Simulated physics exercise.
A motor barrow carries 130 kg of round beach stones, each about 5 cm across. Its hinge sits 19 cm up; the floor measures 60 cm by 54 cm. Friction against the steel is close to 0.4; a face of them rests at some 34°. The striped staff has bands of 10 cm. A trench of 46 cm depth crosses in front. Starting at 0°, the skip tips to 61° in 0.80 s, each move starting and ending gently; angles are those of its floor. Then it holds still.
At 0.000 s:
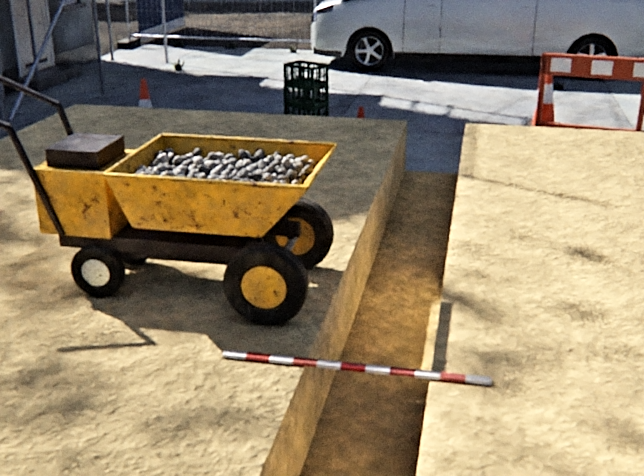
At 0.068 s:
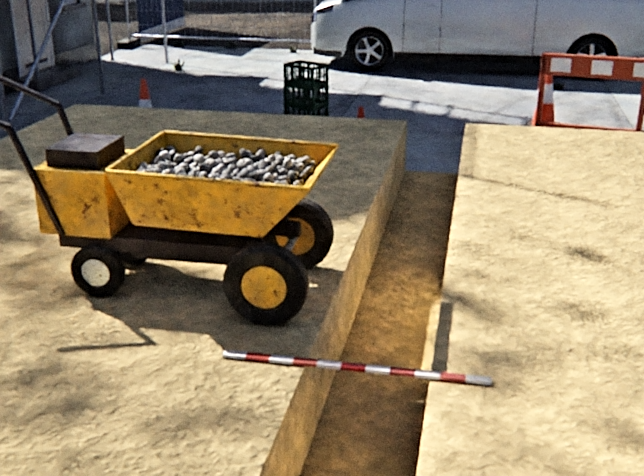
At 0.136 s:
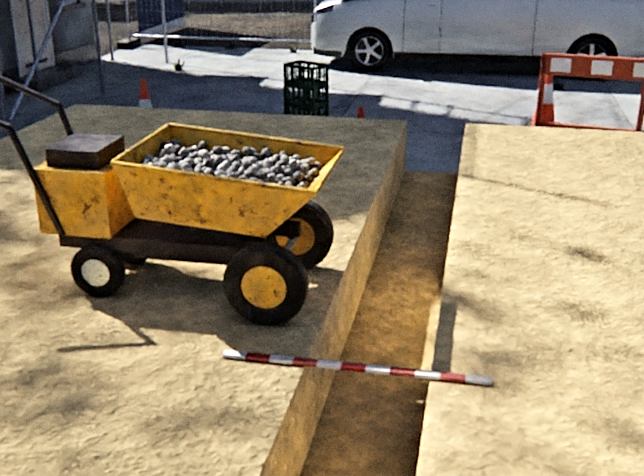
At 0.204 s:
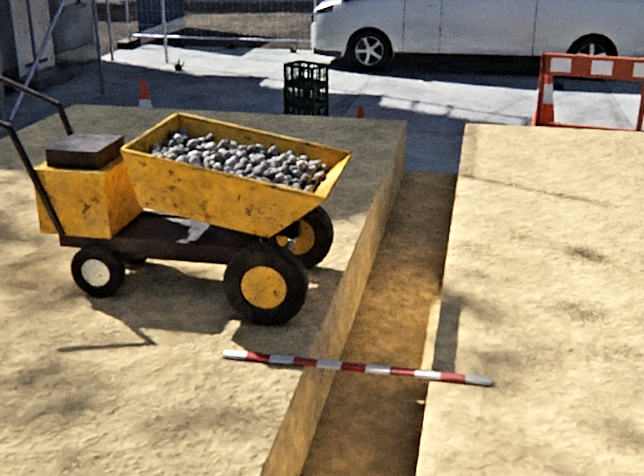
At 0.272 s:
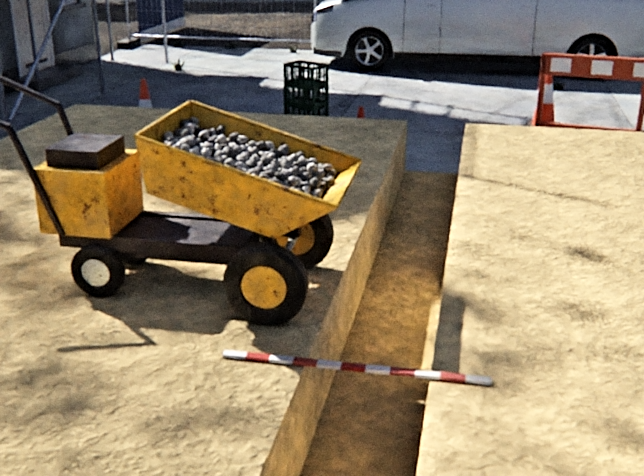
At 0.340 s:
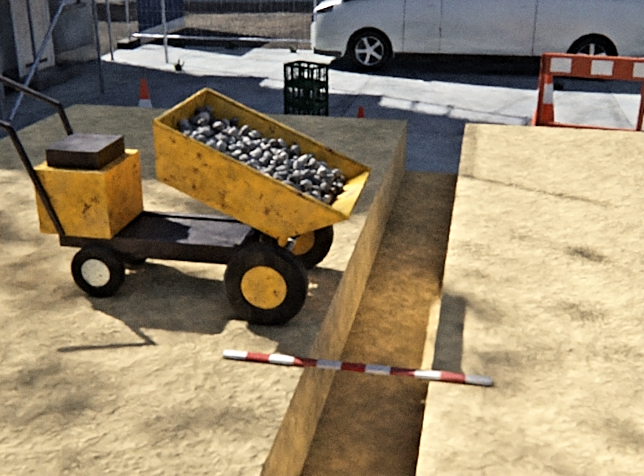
A yellow motor barrow's skip full of round grey stones tilts steadily toward the right.
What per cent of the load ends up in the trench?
Close to 57 in a hundred.
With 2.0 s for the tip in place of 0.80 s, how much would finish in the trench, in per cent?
In that case some 75 per cent.
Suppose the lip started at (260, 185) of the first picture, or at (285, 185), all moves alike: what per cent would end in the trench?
About 95 and 80 per cent.
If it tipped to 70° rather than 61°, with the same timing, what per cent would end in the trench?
It would be near 55 per cent.
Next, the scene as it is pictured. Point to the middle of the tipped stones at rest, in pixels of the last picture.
Around (431, 370).
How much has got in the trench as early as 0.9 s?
About 15 per cent by then.
After 0.6 s the floor is at 51°; 100 % in the skip; the foremost stones are at (366, 227).
After 0.9 s the floor is at 61°; 81 % in the skip, 17 % in the trench, 2 % past the trench; the foremost stones are at (452, 307).
After 1.2 s the floor is at 61°; 31 % in the skip, 28 % in the trench, 41 % past the trench; the foremost stones are at (574, 312).
After 3.2 s the floor is at 61°; 0 % in the skip, 57 % in the trench, 43 % past the trench; the foremost stones are past the picture's edge.
